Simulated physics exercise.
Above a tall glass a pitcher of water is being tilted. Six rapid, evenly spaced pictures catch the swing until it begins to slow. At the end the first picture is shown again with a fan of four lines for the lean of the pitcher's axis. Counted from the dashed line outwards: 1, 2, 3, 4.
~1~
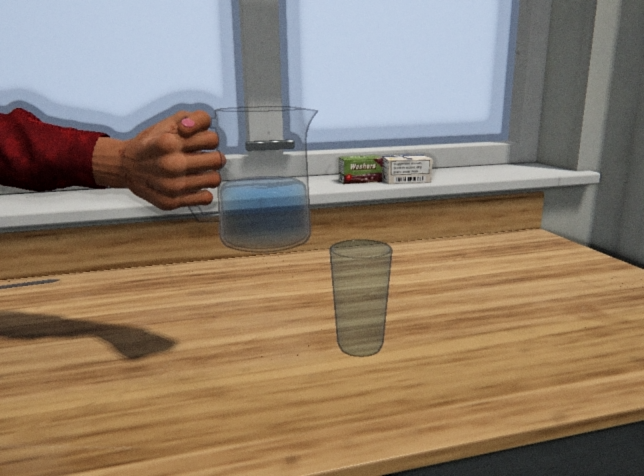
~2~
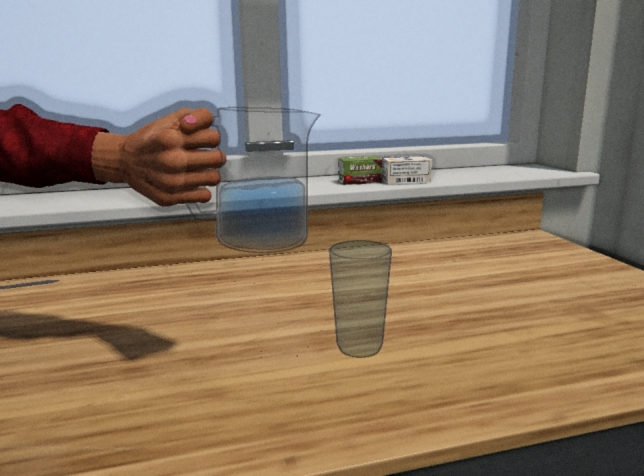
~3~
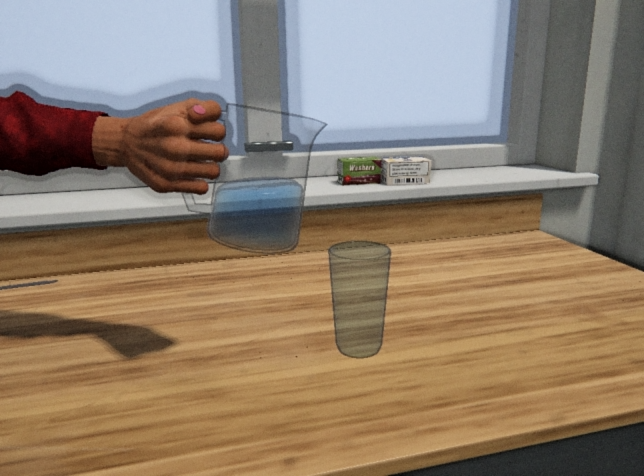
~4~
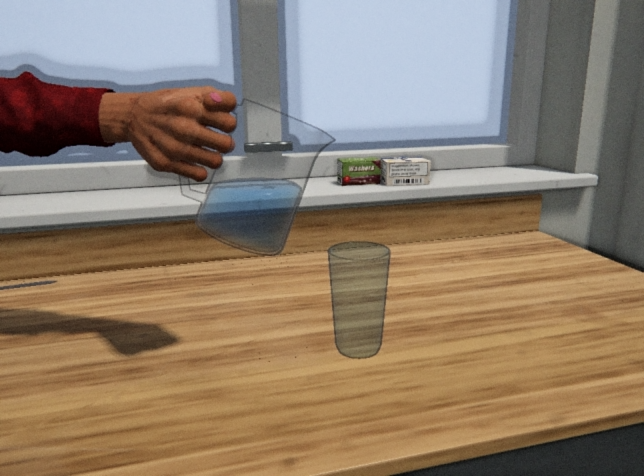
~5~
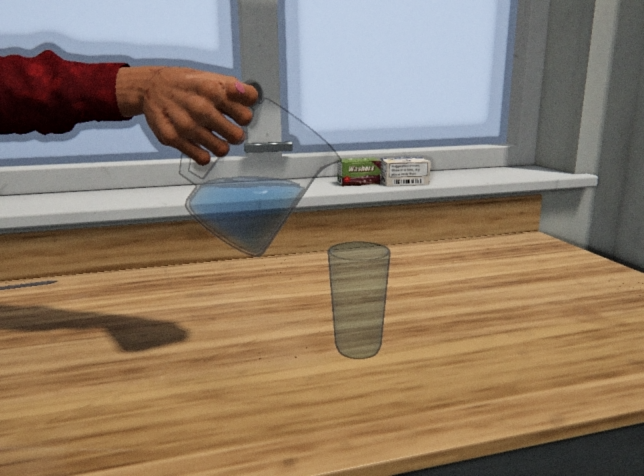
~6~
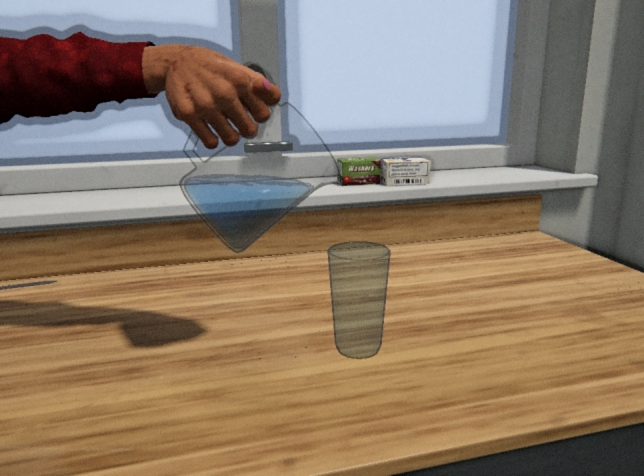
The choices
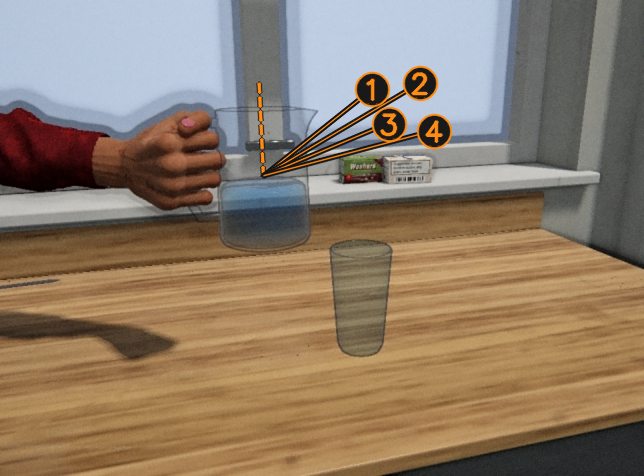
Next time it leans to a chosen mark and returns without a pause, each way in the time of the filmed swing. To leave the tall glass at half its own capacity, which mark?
Take 4.
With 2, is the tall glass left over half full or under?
Under.
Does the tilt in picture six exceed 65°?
No, it does not.
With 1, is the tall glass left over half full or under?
Under half.
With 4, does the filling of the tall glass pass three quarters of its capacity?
No.
On the marked copy, 1 at (358, 99); 2 at (405, 91); 3 at (373, 129); 4 at (417, 134).
With 1, nothing reaches the tall glass.
With 2, the tall glass ends with about 9 % of what it can hold.
With 3, the tall glass ends with about 25 % of what it can hold.
With 4, the tall glass ends with about 48 % of what it can hold.
